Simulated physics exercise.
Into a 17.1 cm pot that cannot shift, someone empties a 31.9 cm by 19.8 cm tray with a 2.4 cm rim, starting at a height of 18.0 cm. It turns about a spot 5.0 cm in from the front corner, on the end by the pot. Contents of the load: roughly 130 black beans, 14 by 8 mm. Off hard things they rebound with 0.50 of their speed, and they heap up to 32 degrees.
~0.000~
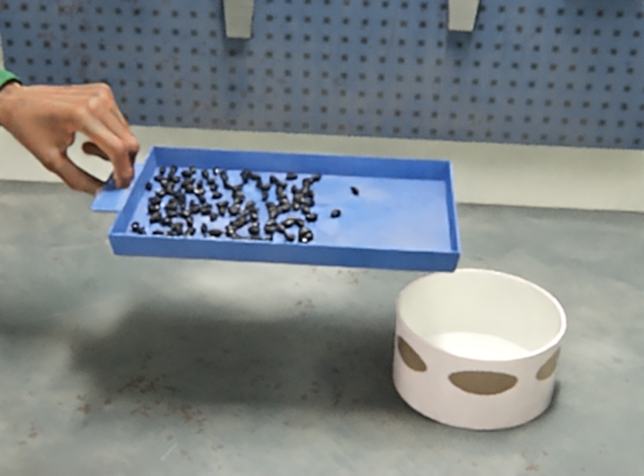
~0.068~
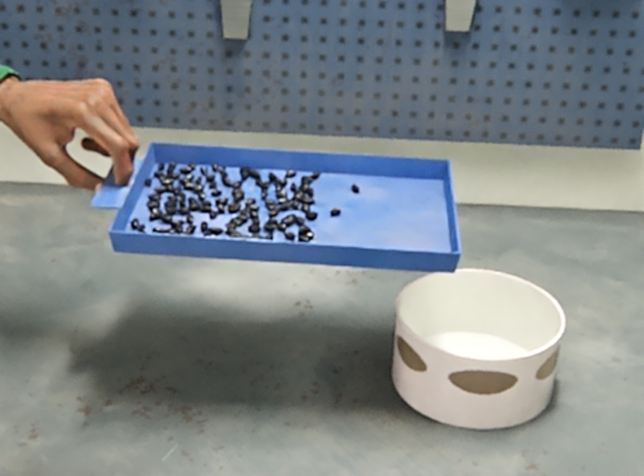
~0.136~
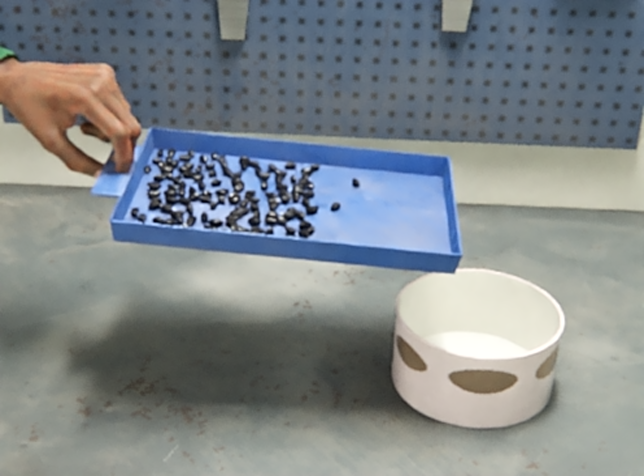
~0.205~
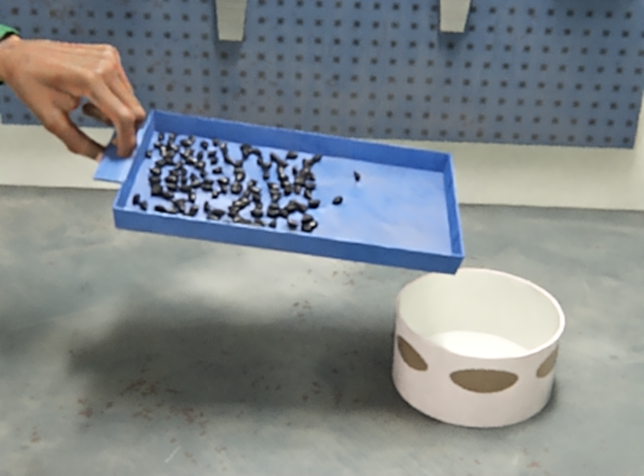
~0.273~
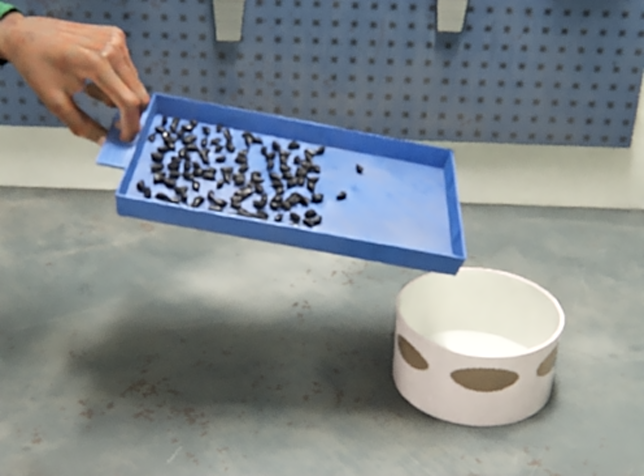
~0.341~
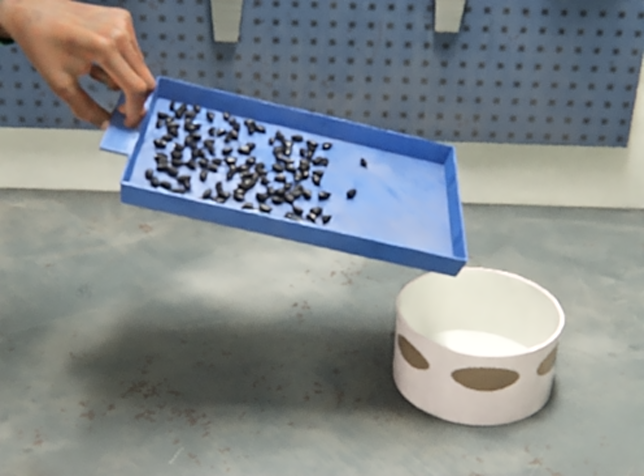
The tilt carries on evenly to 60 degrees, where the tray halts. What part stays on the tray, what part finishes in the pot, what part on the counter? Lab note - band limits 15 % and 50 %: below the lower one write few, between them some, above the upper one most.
Tray = most; pot = few; counter = some.
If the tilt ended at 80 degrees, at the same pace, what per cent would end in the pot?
Around 15 per cent, then.
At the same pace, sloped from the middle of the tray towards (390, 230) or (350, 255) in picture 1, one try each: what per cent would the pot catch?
The share comes to about 15 in a hundred, then about 0 in a hundred.
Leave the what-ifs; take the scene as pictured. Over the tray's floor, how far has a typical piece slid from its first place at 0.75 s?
Roughly 9 cm.
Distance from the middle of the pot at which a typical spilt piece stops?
Close to 26 cm, give or take.
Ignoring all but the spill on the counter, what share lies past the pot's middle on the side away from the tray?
It comes to near 70 percent.
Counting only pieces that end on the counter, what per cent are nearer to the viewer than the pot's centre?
Some 90 per cent.
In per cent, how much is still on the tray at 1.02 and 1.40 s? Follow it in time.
In order, near 100 and near 70.
Then, at 0.75 s, tilt 37 degrees; the tray holds 100 %, the pot 0 %.
After 1.02 s, tilt 51 degrees; the tray holds 100 %, the pot 0 %.
After 1.40 s, tilt 60 degrees; the tray holds 70 %, the pot 5 %.
At rest (3.1 s), tray 65 %, pot 5 %, counter 30 %.
